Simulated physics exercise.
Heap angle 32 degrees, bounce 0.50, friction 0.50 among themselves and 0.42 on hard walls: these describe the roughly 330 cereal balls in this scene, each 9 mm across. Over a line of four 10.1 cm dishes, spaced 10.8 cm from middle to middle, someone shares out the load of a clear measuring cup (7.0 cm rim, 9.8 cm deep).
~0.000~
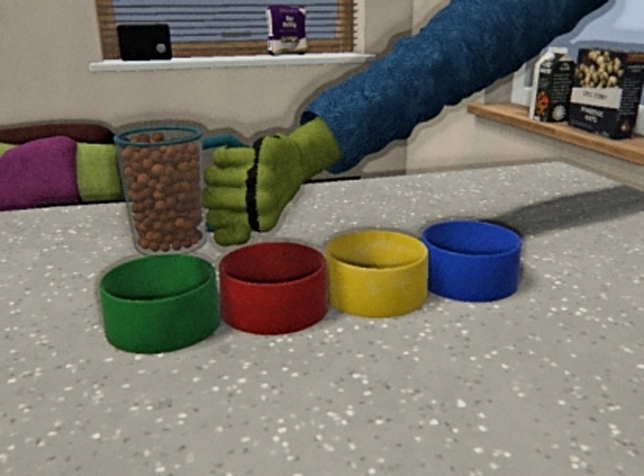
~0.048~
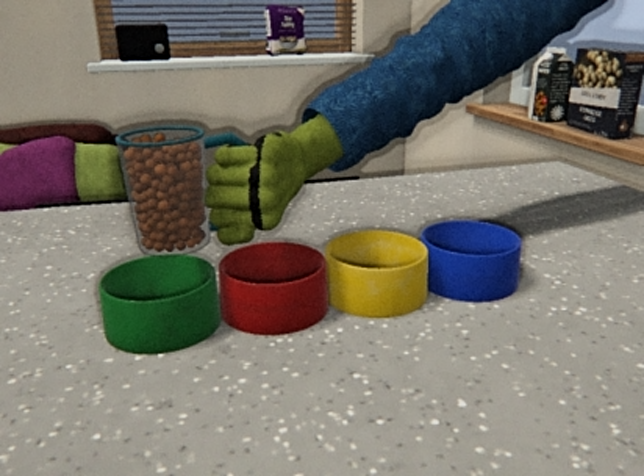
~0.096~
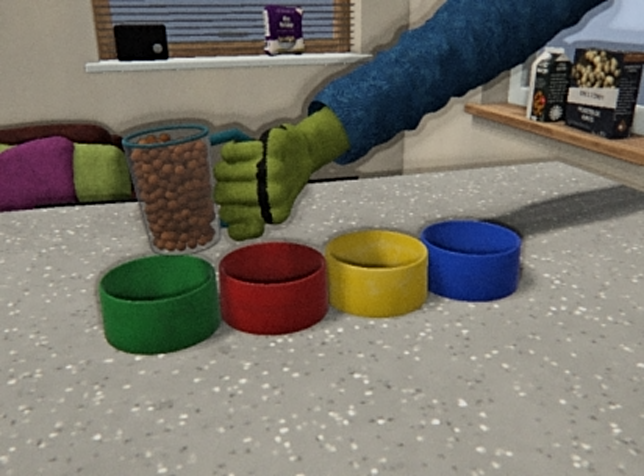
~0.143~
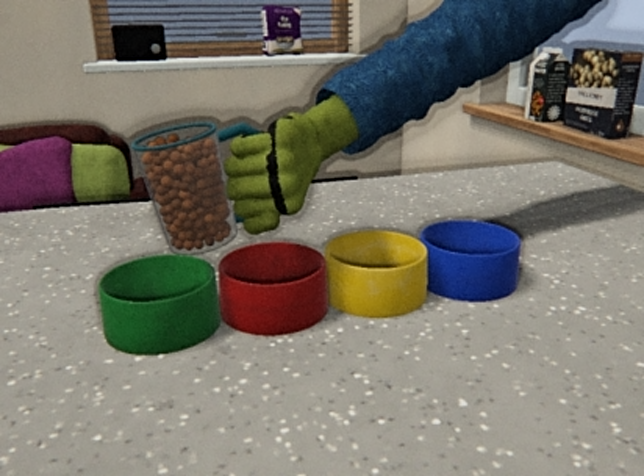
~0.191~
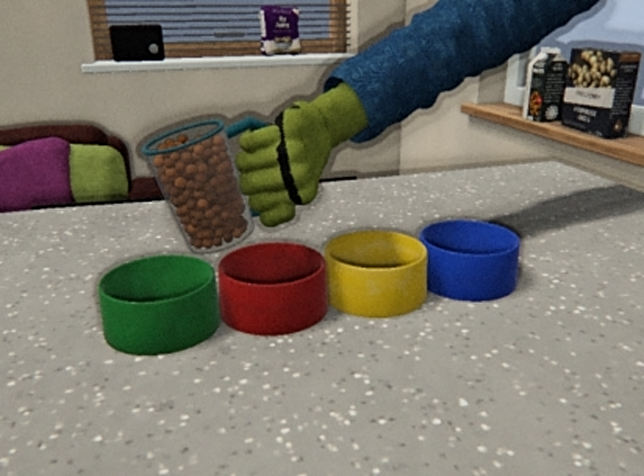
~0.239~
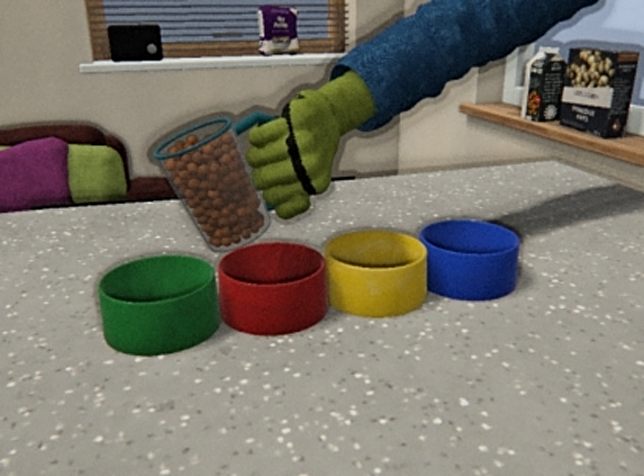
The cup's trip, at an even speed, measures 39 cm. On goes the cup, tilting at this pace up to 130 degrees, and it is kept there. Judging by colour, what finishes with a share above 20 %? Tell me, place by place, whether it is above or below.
In the end red: The share is going to stay within a fifth, blue: The share is going to pass a fifth, green: The share is going to stay within a fifth, yellow: The share is going to pass a fifth, counter: The share is going to stay within a fifth.
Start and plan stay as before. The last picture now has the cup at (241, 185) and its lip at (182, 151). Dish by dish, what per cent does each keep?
Kept per dish: Red = 0, blue = 90, green = 0, yellow = 0.
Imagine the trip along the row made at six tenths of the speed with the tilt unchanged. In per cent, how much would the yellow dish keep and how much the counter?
Yellow 20, counter 10.
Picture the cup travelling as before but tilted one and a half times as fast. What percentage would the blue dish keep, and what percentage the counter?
In that case you'd see blue at 0 and the counter at 10.
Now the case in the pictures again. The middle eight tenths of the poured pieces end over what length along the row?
I'd put it near 14 cm.
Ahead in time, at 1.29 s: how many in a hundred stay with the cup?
Roughly 15 per cent.
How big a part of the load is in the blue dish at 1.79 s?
Close to 35 per cent at that point.
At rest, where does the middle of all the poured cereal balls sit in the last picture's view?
Somewhere near (400, 275) in the last picture.
After 0.87 s, tilt 95 degrees; cup holds 95 %, red 5 %.
After 1.29 s, tilt 130 degrees; cup holds 15 %, red 5 %, blue 20 %, yellow 50 %.
After 1.79 s, tilt 130 degrees; cup holds 0 %, red 5 %, blue 35 %, yellow 50 %.
At rest (2.1 s), red 5 %, blue 35 %, green 0 %, yellow 50 %, counter 10 %.
